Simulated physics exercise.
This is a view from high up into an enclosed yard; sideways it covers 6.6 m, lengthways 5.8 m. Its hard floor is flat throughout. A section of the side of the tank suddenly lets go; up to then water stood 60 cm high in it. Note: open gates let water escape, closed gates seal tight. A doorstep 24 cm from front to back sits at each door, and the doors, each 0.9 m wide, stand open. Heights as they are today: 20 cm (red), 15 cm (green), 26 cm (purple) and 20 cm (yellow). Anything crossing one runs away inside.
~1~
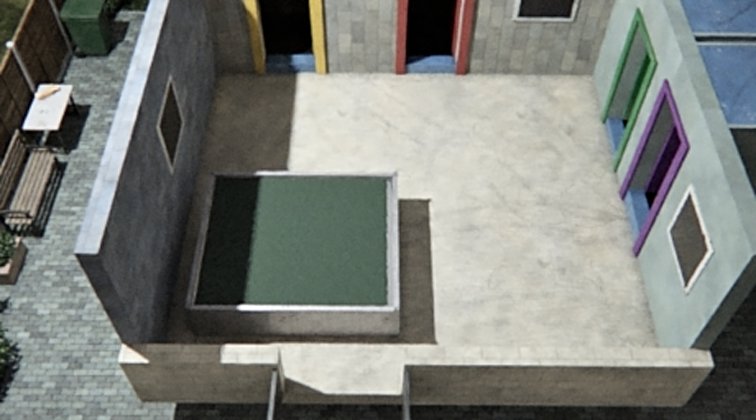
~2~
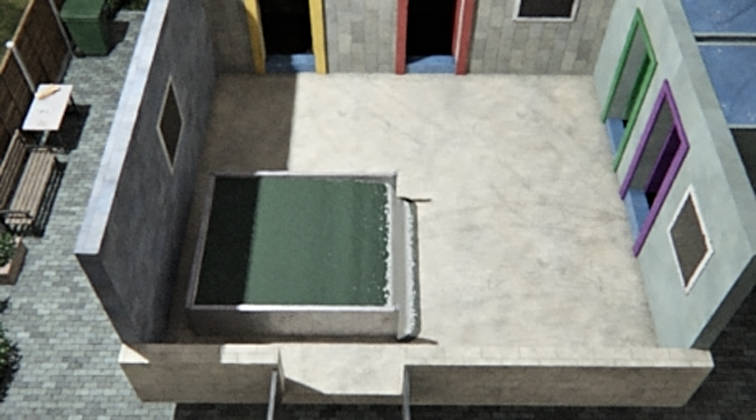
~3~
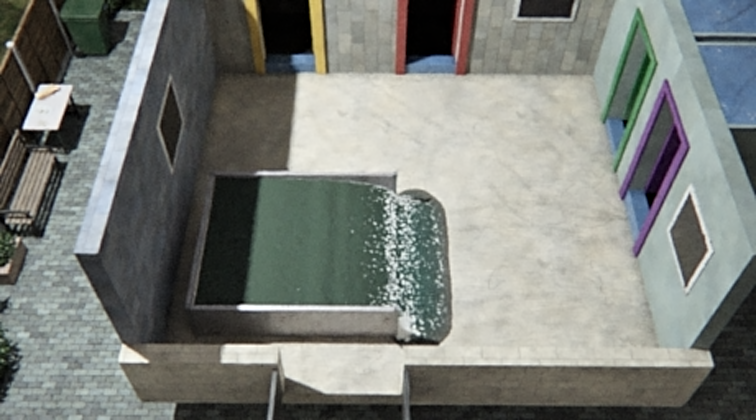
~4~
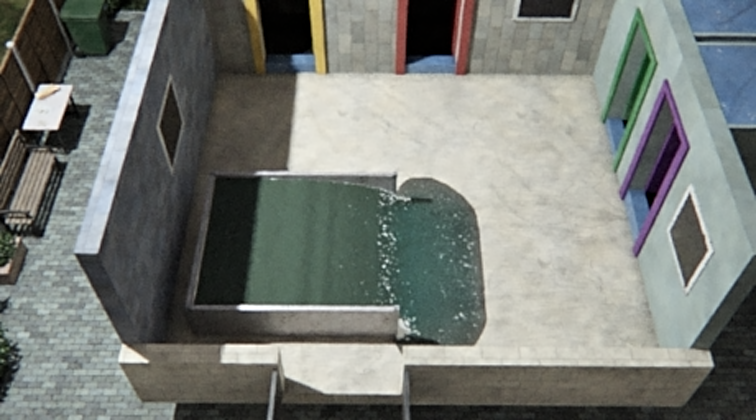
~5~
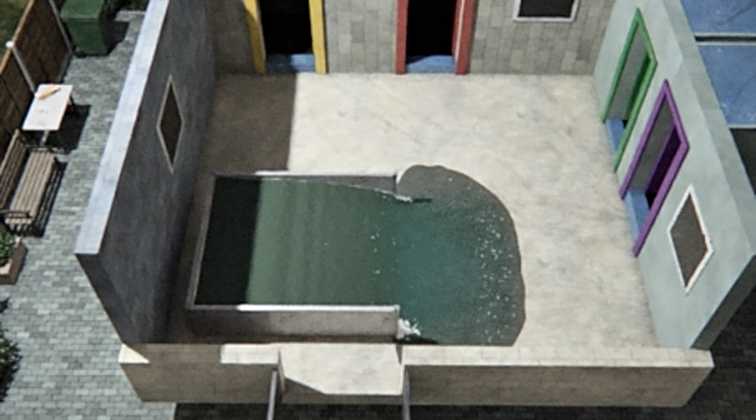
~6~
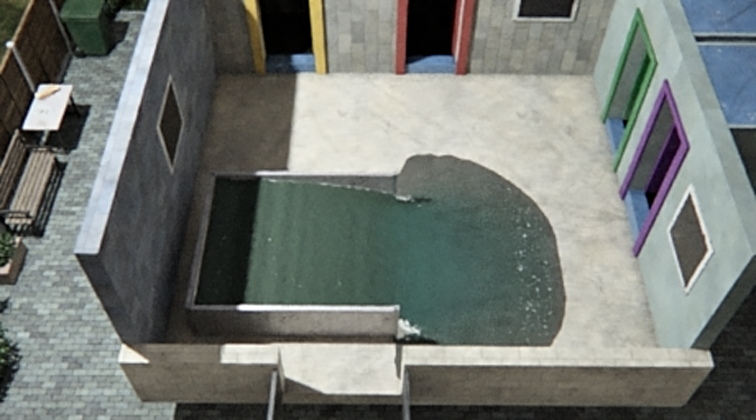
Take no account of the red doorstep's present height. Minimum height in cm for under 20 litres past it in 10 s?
Approx. 10.5 cm.
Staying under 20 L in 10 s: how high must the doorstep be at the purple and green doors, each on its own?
You'd want some 26 cm at purple and some 14.5 cm at green.
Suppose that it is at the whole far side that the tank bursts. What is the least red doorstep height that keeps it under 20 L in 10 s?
Some 18 cm.
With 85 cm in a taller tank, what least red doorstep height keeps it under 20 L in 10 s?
15 cm.
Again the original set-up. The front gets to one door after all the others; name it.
Yellow, last of all.
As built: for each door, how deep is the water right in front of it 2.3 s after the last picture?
Centimetres: Red = 0, green = 20, purple = 30, yellow = 0.
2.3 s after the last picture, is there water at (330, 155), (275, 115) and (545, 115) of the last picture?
Status: Clear / clear / submerged.
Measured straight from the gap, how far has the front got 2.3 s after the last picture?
Near 5.4 metres, give or take.
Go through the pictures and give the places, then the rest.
In the first frame, still water, 60 cm deep, in the tank at (299, 240); the red door at (433, 28) is dry.
In the second frame, the front is at (413, 331), 0.3 m from the gap at (393, 257); 0.6 m2 of floor is wet, 60 cm left at the back.
In the third frame, water pours out at (393, 259) and has run 0.7 m, to (447, 301); about 11 cm deep outside, 60 cm at the back.
In the fourth frame, water pours out at (393, 259) and has run 1.2 m, to (479, 324); about 10 cm deep outside, 60 cm at the back.
In the fifth frame, the front is at (519, 290), 1.8 m from the gap at (393, 259); 5.1 m2 of floor is wet, 60 cm left at the back.
In the sixth frame, the front is at (559, 298), 2.3 m from the gap at (393, 259); 7.1 m2 of floor is wet, 59 cm left at the back; the red door at (433, 28), 4.1 m from the gap, is still 2.2 m from the nearest water.
Then, 0.7 s after the last picture water covers 40 % of the floor, deepest (33 cm) near (634, 273); it has not reached the red door.
Then, 2.3 s after the last picture water covers 50 % of the floor, deepest (38 cm) near (653, 353); it has not reached the red door.
Then, 9.3 s after the last picture water covers 100 % of the floor, deepest (21 cm) near (159, 374); 9 cm at the red door, 0 litres in over its 20 cm doorstep.
At the red door as built, the water peaked near 16 cm, 5.1 s after the last picture.
Run again over the same 10 s with other heights there, 36 litres in over 9 cm, 9 litres over 12.5 cm. The limit of 20 litres is kept from about 10.5 cm up.
